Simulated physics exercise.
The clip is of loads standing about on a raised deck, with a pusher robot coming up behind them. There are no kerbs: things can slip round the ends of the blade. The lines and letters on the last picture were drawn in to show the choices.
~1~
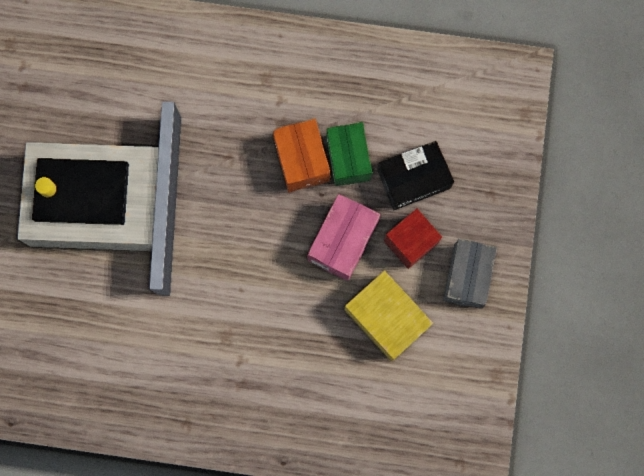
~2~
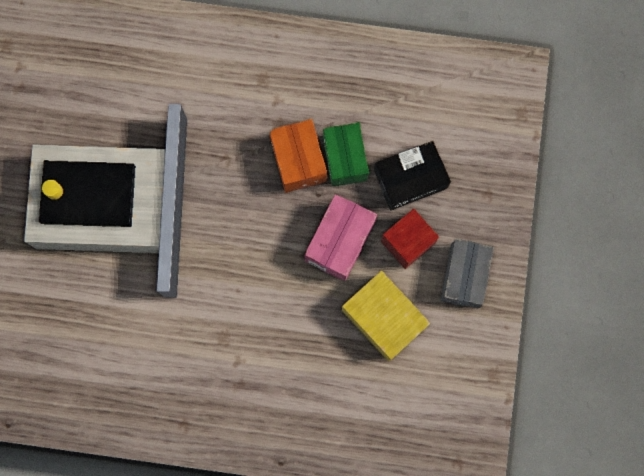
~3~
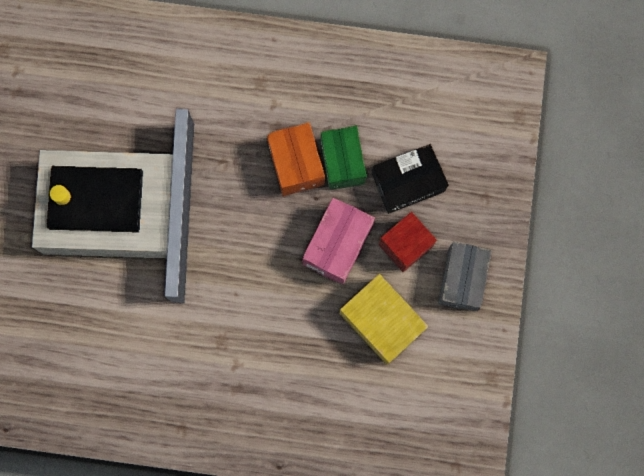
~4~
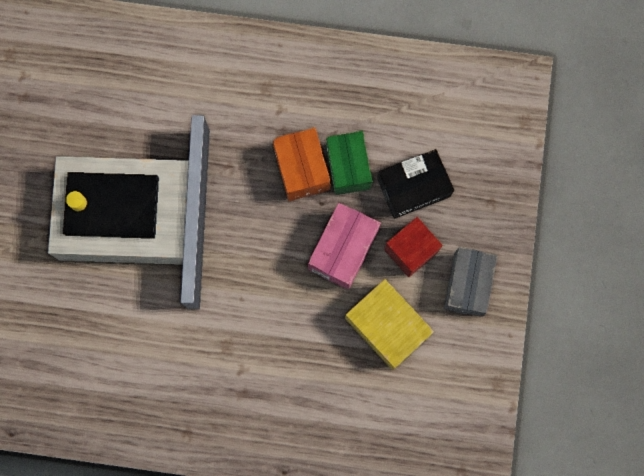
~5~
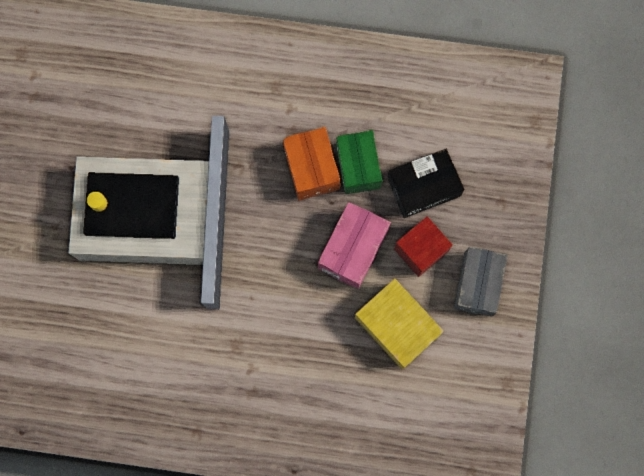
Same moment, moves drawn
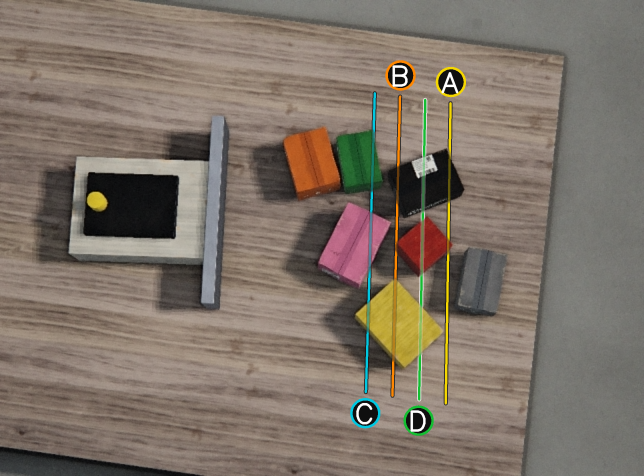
In this clip, a pusher robot with a wide grey front blade moves slowly right across a wood-grained deck toward a cluster of seven coloured boxes and crates, narrowing the gap while the loads stay in the same arrangement.
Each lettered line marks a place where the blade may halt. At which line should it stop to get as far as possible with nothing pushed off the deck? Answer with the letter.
Line D.
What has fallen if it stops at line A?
The black parcel goes over.
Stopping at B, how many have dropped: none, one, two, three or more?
In all, none.
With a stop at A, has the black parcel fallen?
By then, yes.
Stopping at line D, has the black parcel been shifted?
Yes.
On the marked copy, A at (448, 249); B at (396, 242); C at (371, 239); D at (422, 246).
With D. Early on, robot (214, 215); orange box (320, 167); grey parcel (481, 282).
Further on, robot (289, 226); black parcel (487, 201); red crate (444, 248).
At the end, robot (345, 233); black parcel (538, 212); grey parcel (511, 296); nothing has fallen.
As for the rest, A drops the black parcel; B is safe but short; C is safe but short.
